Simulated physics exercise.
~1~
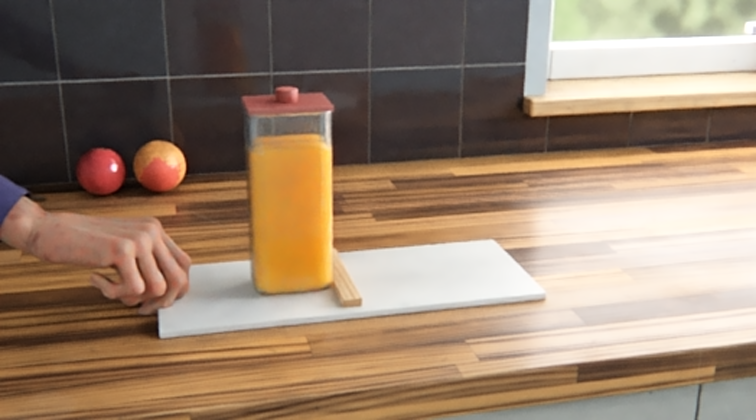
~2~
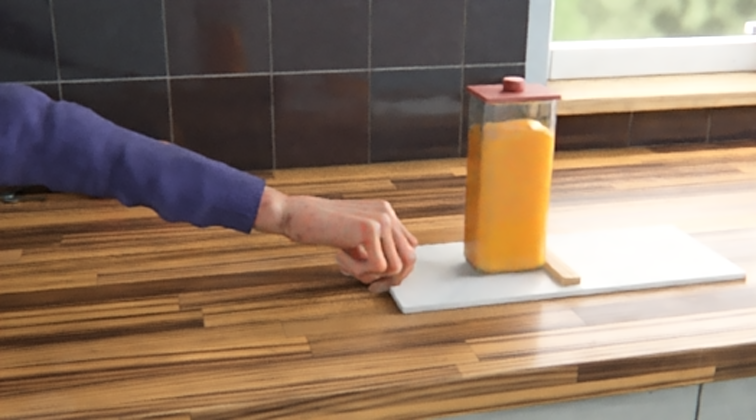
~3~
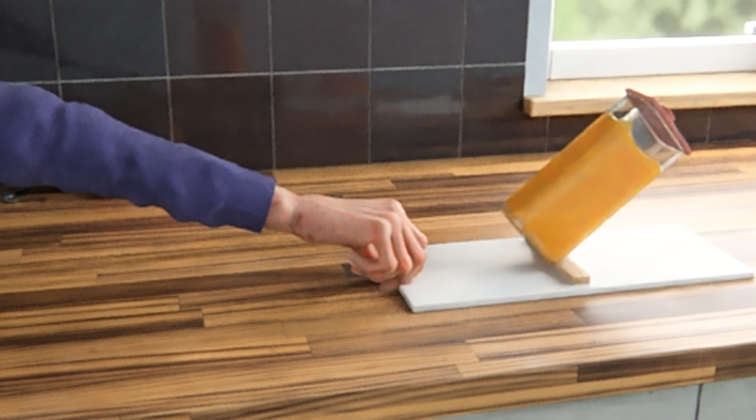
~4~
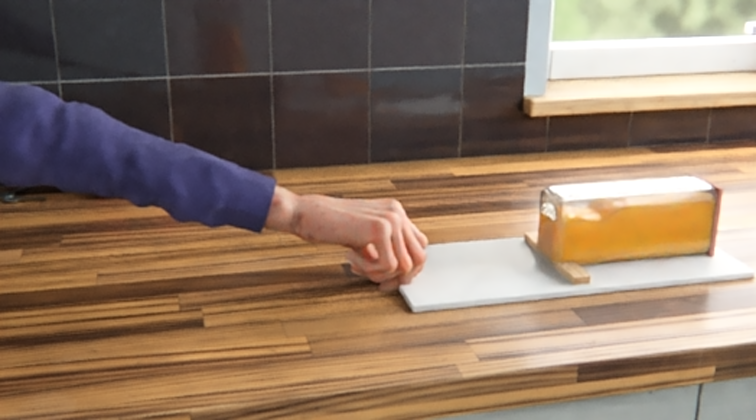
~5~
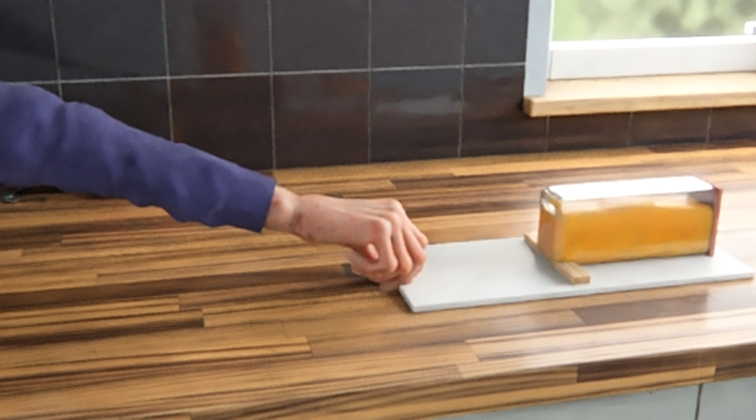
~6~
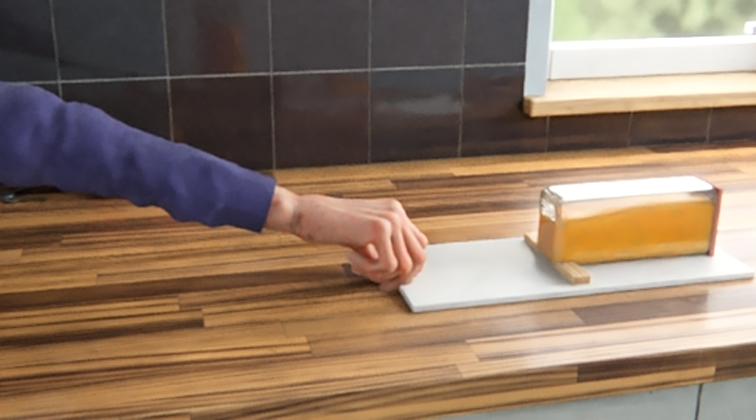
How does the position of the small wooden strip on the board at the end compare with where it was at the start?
The wooden strip starts near the middle of the view and ends up well to the right along the worktop, having moved along with the white board.
